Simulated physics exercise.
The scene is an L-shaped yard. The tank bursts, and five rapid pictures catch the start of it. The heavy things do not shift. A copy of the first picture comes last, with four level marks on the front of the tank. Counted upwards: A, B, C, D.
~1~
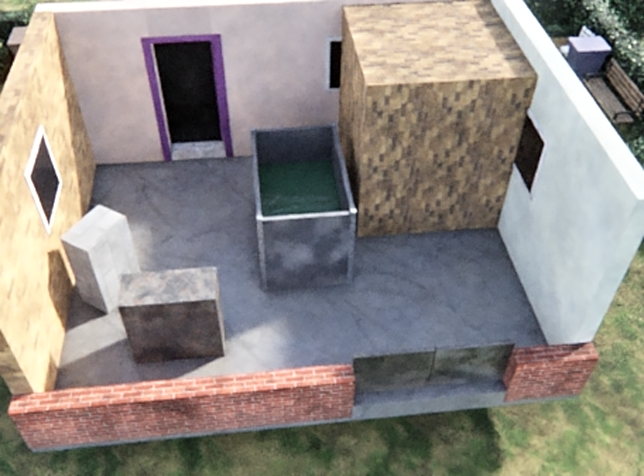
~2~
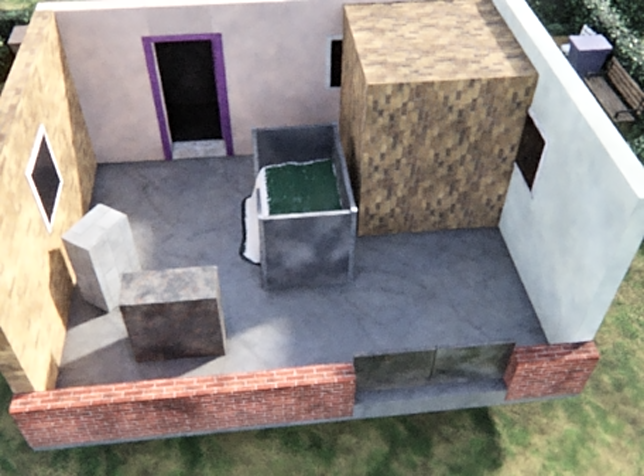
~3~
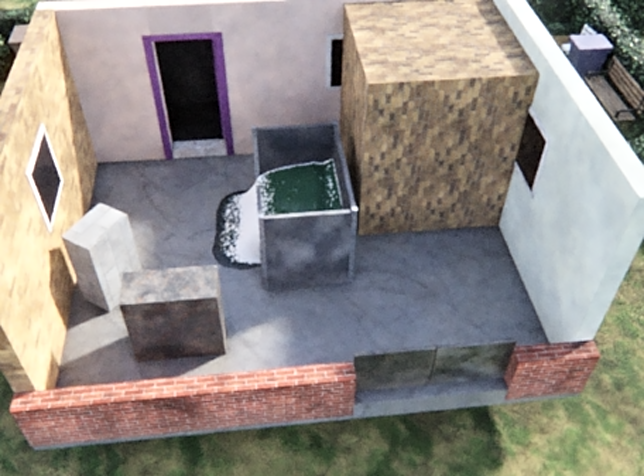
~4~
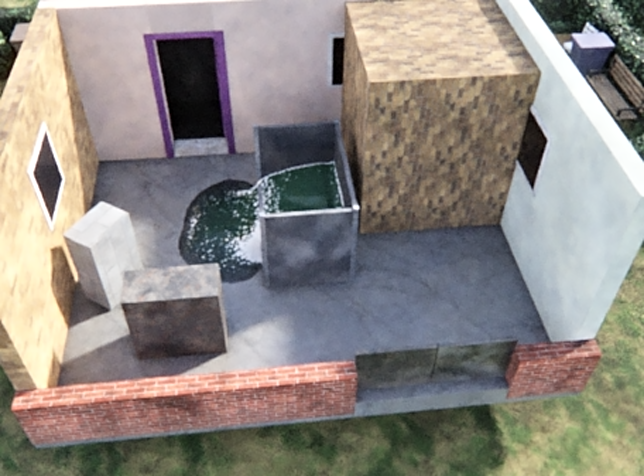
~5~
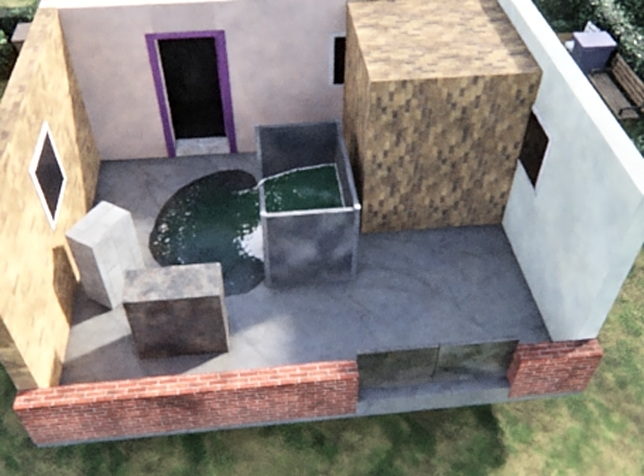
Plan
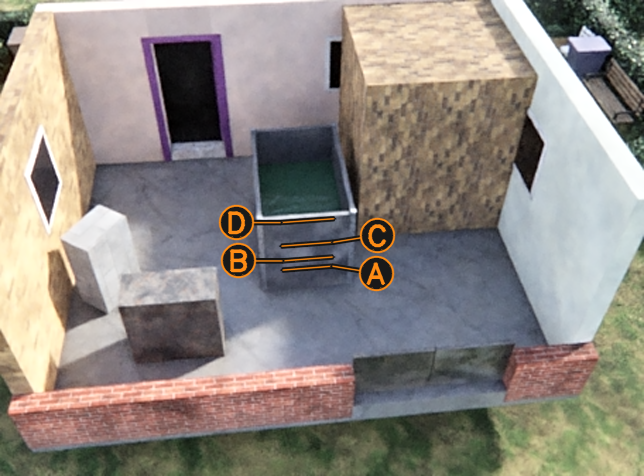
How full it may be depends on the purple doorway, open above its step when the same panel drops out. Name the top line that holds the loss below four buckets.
The answer is line C.
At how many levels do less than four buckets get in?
Three of the four.
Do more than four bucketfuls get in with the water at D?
Yes, that goes wrong.
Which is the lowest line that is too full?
Line D.
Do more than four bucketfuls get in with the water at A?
No, that is safe.
In orange, A at (307, 268); B at (307, 258); C at (307, 244); D at (307, 220); from the bottom up A, B, C, D.
If A is chosen, nothing gets over.
If B is chosen, a splash gets over, under a bucket.
If C is chosen, a bucket or two gets in.
If D is chosen, about 9 bucketfuls get in.
